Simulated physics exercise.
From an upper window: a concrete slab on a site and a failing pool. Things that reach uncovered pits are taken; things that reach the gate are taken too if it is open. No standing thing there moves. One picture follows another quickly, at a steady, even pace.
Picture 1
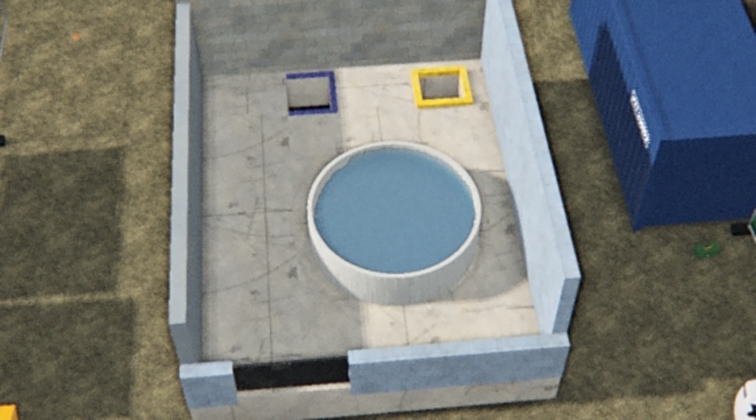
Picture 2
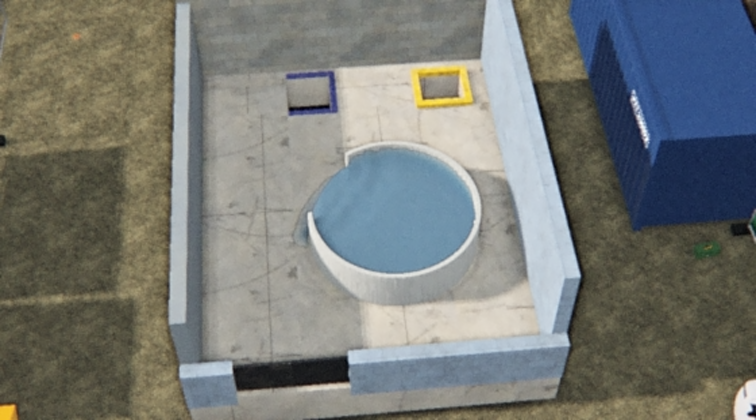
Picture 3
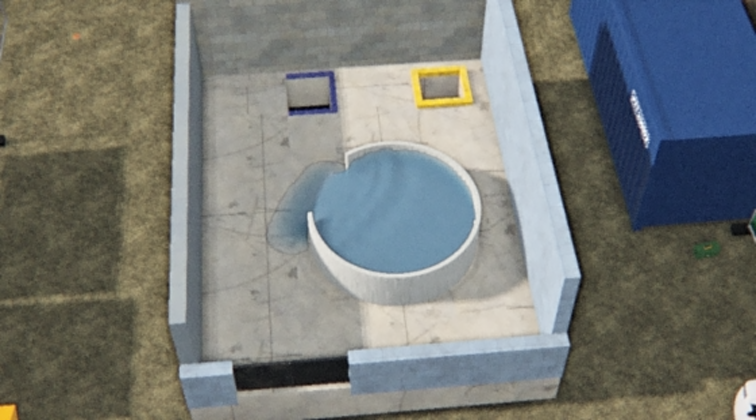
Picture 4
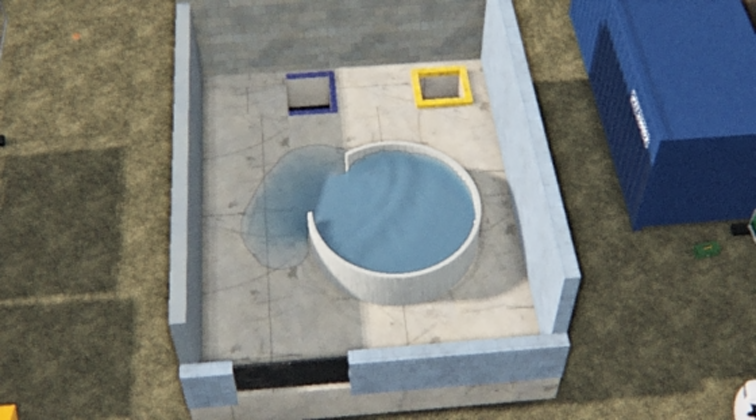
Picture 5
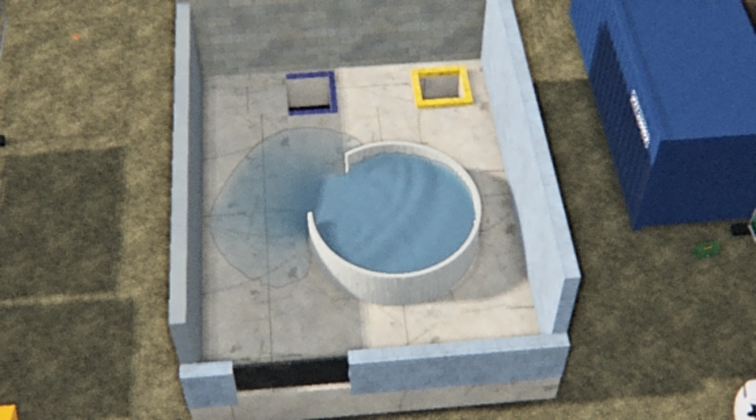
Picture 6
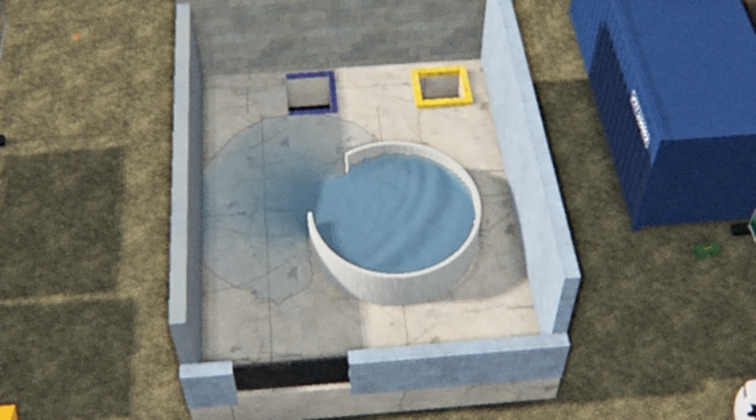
Water pouring through a gap in the left side of a round pool, spreading leftward across a walled concrete slab.
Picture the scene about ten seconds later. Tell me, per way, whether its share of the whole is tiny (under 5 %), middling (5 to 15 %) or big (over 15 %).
The gate: Tiny; the blue pit: Big; the yellow pit: Tiny.
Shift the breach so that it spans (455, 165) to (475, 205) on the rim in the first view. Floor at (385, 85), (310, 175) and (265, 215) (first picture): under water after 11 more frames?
Well, the first is hit by the spill, the next missed by the spill, the last missed by the spill.
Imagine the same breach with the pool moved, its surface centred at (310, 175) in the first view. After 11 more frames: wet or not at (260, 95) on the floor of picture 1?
There: Under water.
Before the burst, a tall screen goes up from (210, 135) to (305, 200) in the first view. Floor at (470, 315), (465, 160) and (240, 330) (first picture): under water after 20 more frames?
Result in the order given: Unaffected, unaffected, drowned.
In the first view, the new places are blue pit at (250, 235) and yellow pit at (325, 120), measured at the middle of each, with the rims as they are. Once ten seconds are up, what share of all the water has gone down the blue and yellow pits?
Estimated shares - blue: 30 %; yellow: 4 %.
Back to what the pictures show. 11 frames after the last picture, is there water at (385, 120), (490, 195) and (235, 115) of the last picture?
Points in order - 1: Unwetted; 2: Unwetted; 3: Inundated.
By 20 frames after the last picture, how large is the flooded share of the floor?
Roughly 55 percent.
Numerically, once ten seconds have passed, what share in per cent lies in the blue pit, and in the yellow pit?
Around 42 and 0 per cent, in that order.
A moment on, water covers 35 % of the floor; the gate 0 %, the blue pit 1 %, the yellow pit 0 %.
Next, water covers 40 % of the floor; the gate 0 %, the blue pit 2 %, the yellow pit 0 %.
Then, water covers 55 % of the floor; the gate 0 %, the blue pit 11 %, the yellow pit 0 %.
Later, water covers 80 % of the floor; the gate 0 %, the blue pit 29 %, the yellow pit 0 %.
In the end, water covers 95 % of the floor; the gate 0 %, the blue pit 42 %, the yellow pit 0 %.
